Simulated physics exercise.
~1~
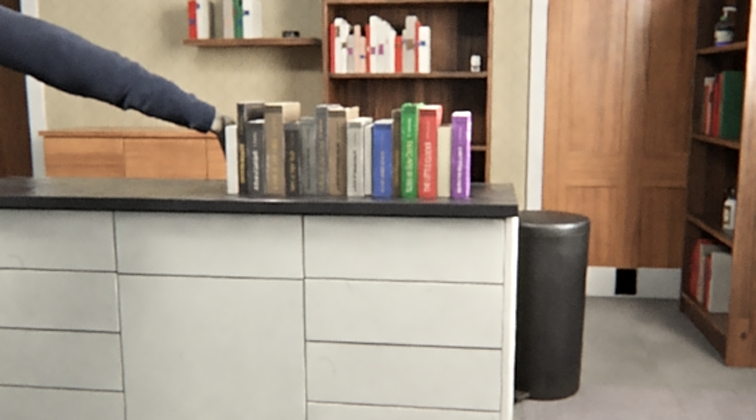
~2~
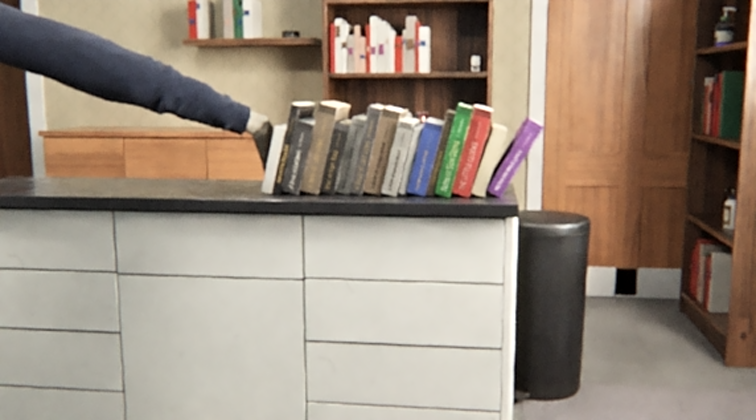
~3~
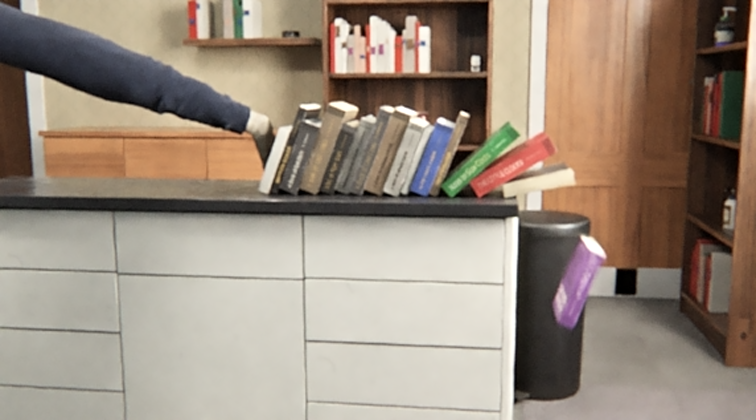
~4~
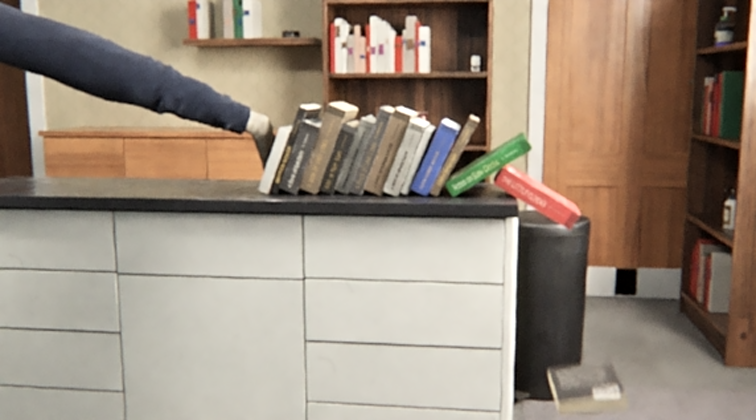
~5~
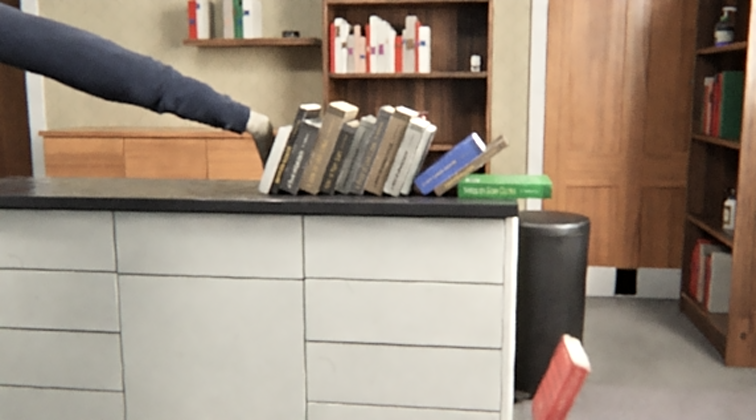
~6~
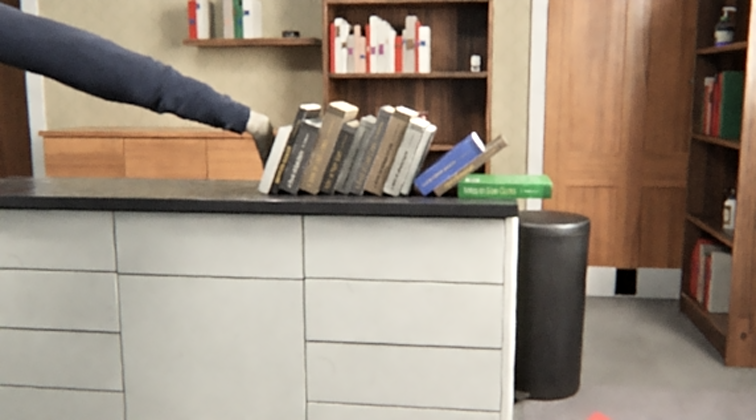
A hand in a dark sleeve pushed a row of upright books rightward along a worktop until they leaned, and the purple, cream and red ones dropped off the right end, leaving the green book lying flat at the edge and the blue one slanted.
